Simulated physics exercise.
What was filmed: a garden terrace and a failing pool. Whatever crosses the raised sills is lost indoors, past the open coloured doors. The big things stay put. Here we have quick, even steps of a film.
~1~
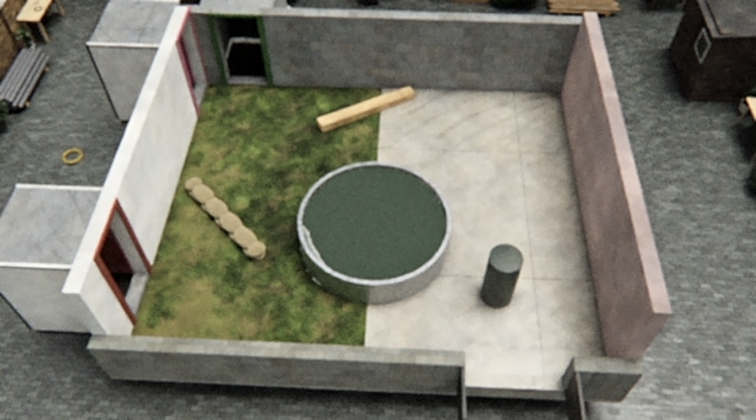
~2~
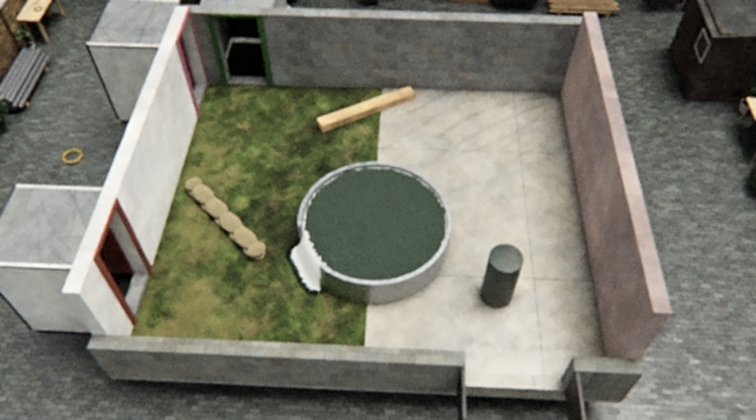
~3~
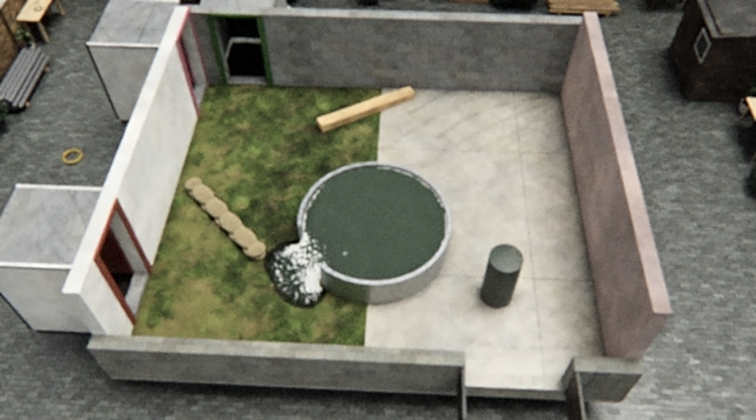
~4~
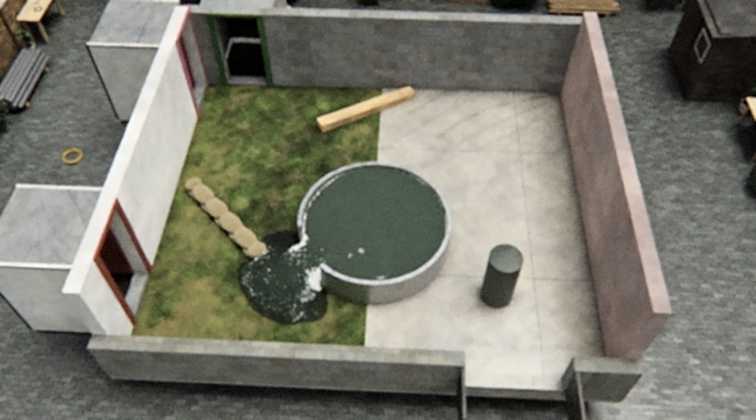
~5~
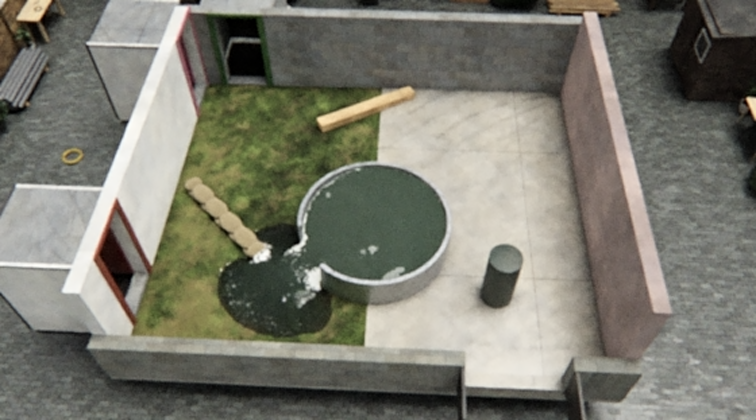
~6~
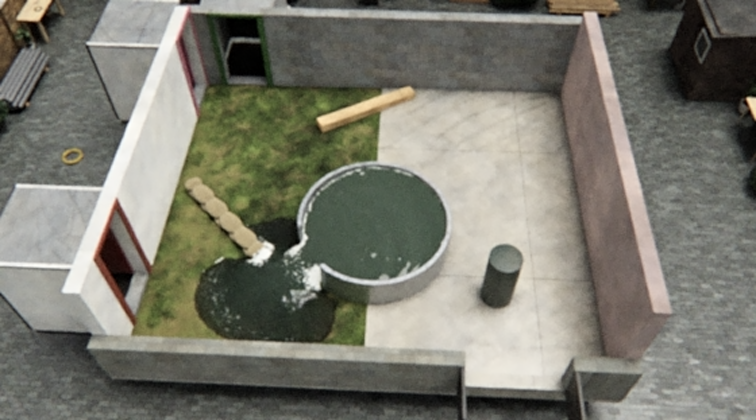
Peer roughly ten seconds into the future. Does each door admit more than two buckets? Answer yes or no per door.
Answers: The green door: No; the pink door: No; the red door: Yes.
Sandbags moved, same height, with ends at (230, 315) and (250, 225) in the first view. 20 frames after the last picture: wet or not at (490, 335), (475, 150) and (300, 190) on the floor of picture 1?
In the order asked: Untouched, untouched, swamped.
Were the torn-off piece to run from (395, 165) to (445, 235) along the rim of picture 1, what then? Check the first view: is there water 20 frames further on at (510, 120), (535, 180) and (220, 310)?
In turn: Swamped, swamped, untouched.
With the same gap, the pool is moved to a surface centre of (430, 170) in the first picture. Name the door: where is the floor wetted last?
It's the door marked green, as it turns out.
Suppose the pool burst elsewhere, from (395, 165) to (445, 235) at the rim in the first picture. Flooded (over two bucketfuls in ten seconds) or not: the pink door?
Then: The pink door is under.
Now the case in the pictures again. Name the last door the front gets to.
Last in line is the one in green.
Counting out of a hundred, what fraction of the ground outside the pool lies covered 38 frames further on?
I'd estimate some 40 per cent.
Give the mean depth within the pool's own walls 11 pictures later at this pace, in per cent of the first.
I'd put it near 68 per cent.
A moment on, water covers 15 % of the floor; the green door not reached, the pink door not reached, the red door not reached.
Next, water covers 20 % of the floor; the green door not reached, the pink door not reached, the red door under two buckets in.
Then, water covers 30 % of the floor; the green door not reached, the pink door not reached, the red door far over two buckets in.
Later, water covers 40 % of the floor; the green door not reached, the pink door not reached, the red door far over two buckets in.
In the end, water covers 55 % of the floor; the green door wet at the sill, nothing in, the pink door wet at the sill, nothing in, the red door far over two buckets in.
